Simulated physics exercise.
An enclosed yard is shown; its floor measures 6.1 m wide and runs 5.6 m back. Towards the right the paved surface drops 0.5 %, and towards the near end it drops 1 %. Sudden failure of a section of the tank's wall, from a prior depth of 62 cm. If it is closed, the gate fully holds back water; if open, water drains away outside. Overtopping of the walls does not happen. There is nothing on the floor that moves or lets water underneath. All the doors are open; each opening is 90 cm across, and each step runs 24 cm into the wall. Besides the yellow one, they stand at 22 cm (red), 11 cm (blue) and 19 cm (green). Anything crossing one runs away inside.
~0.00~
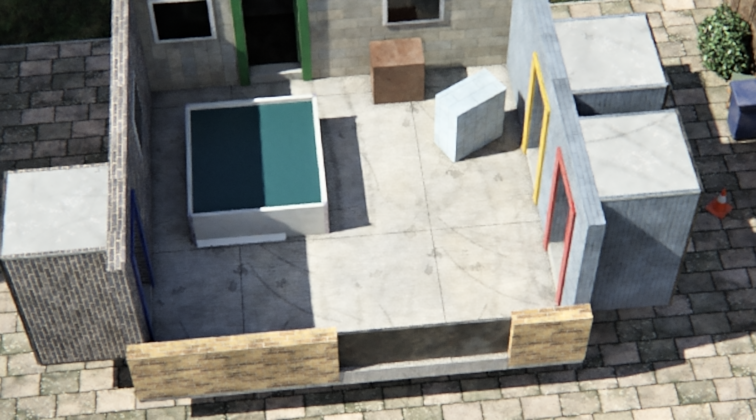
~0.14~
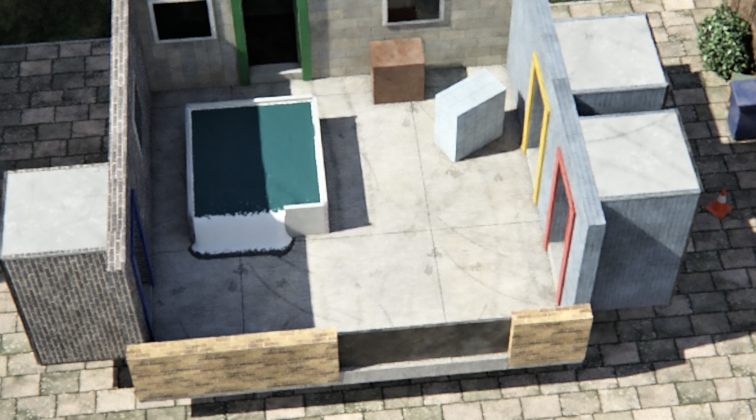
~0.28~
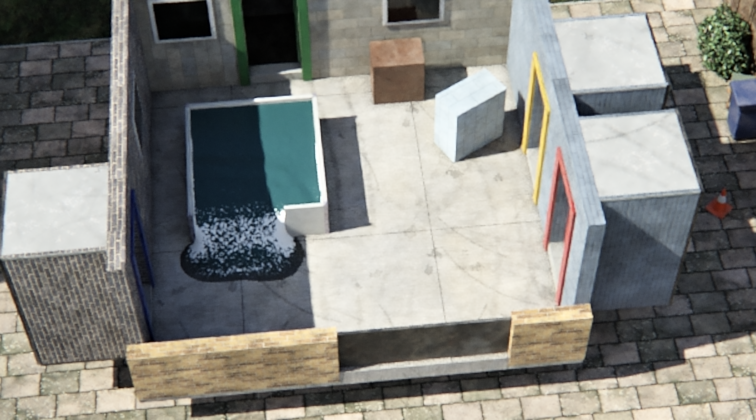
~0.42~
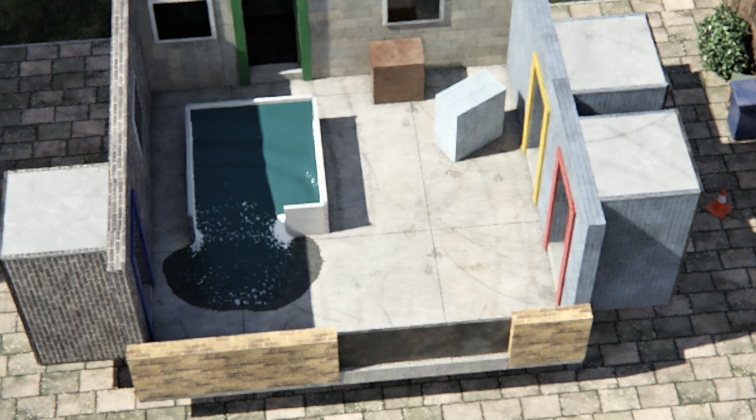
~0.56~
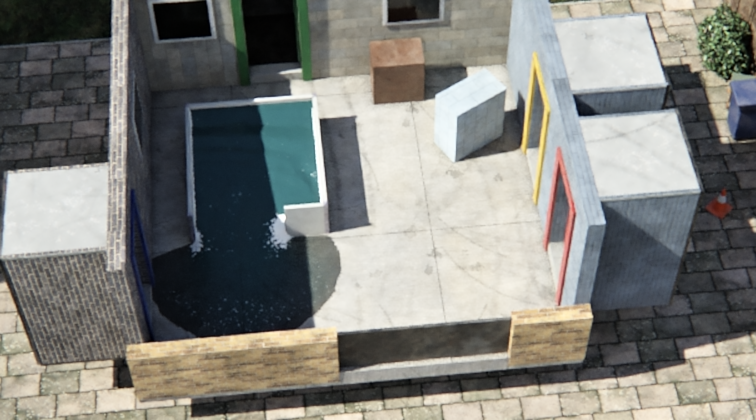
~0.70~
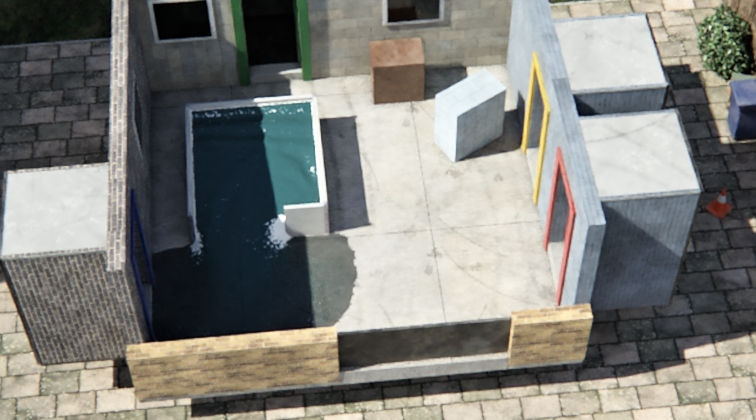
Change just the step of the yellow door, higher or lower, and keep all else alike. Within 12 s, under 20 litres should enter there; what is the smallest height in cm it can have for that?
Around 11.5 cm.
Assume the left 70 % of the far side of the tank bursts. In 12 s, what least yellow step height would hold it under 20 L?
If so: Around 7.5 cm.
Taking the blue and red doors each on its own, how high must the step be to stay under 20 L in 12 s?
About 27 cm at blue and 16 cm at red.
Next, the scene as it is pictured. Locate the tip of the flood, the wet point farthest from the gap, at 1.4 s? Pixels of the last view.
Around pixel (400, 353).
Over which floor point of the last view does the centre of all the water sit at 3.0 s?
(269, 260).
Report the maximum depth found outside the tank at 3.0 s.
Close to 30 centimetres.
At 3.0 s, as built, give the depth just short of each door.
Centimetres: Red = 12, yellow = 0, blue = 27, green = 0.
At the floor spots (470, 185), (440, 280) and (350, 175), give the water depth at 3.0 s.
In that order: 0, 4 and 0 cm.
After 1.4 s water covers 25 % of the floor, deepest (52 cm) near (166, 374); it has not reached the yellow door.
After 3.0 s water covers 40 % of the floor, deepest (30 cm) near (228, 368); it has not reached the yellow door.
After 12.0 s water covers 95 % of the floor, deepest (16 cm) near (557, 339); 10 cm at the yellow door, 7 litres in over its 14 cm step.
At the yellow door as built, the water arrived by 3.8 s and peaked near 16 cm at 7.8 s.
Run again over the same 12 s with other heights there, 43 litres in over 9.5 cm, 11 litres over 13 cm. The limit of 20 litres is kept from about 11.5 cm up.
